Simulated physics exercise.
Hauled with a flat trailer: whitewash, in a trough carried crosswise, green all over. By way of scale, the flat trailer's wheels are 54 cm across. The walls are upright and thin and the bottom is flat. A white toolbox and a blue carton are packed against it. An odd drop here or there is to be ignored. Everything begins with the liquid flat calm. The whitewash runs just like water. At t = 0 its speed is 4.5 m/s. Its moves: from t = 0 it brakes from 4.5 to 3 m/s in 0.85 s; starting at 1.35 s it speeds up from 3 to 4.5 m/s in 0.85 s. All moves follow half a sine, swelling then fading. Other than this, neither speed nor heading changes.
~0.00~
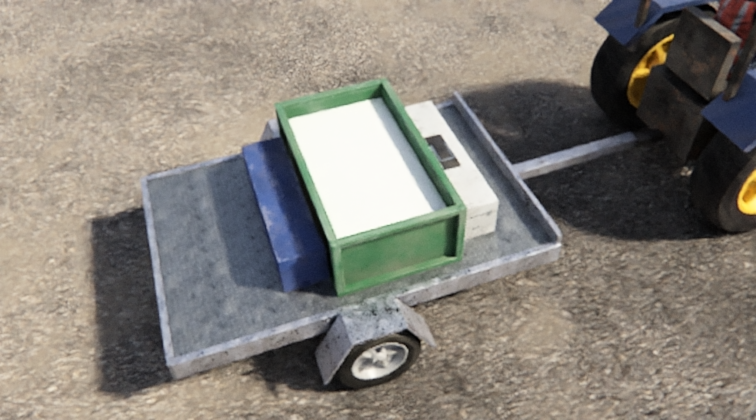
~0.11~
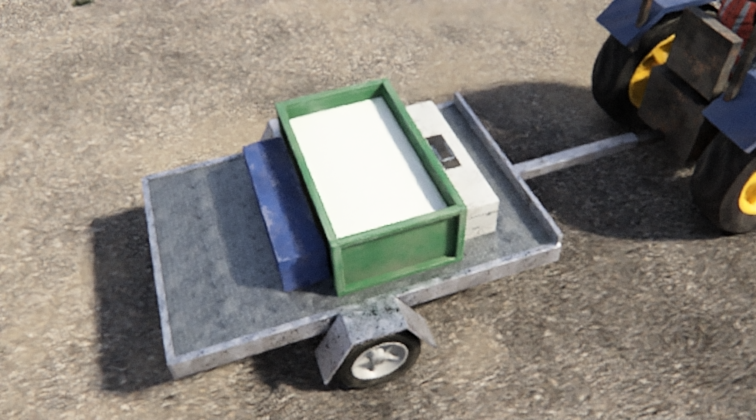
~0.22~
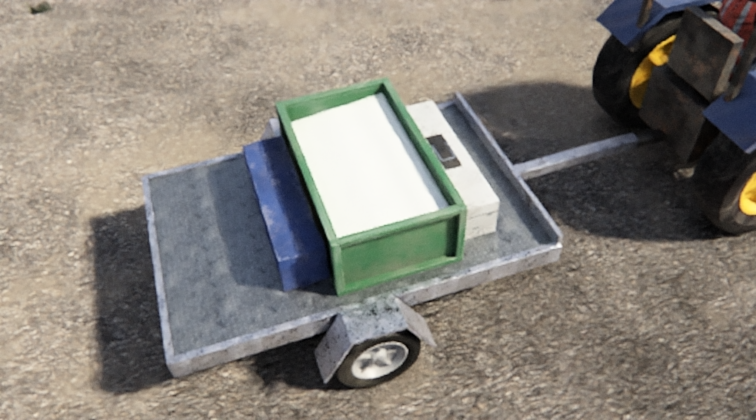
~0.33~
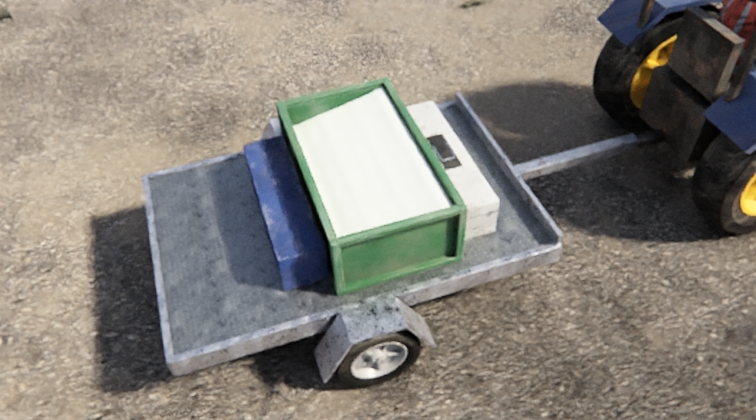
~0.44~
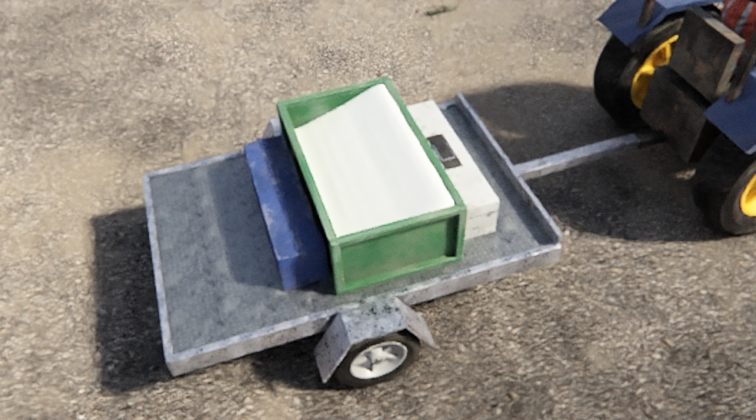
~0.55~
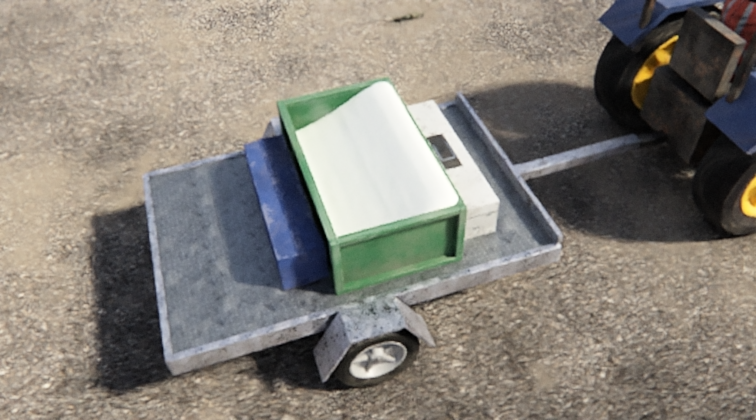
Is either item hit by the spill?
Well, the white toolbox takes the hit and the blue carton takes the hit.
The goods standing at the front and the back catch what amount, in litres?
The first gets around 5 litres and the second around 4 litres.
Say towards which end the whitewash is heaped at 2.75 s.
Tilt: Towards the forward end.
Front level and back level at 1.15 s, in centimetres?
It reads roughly 24 cm up front and 44 cm at the back.
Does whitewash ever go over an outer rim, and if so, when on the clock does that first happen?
At about 0.9 s on the clock.
By 1.15 s front 23 cm, middle 28 cm, back 44 cm above the floor; the loss stands at 2 per cent, over the front.
By 1.85 s front 27 cm, middle 29 cm, back 35 cm above the floor; the loss stands at 2 per cent, over the front.
By 2.75 s front 44 cm, middle 26 cm, back 20 cm above the floor; the loss stands at 3 per cent, over the front and the back.
By 5.18 s the loss stands at 5 per cent, over the front and the back; the white toolbox has caught 5 litres and the blue carton 4 litres.
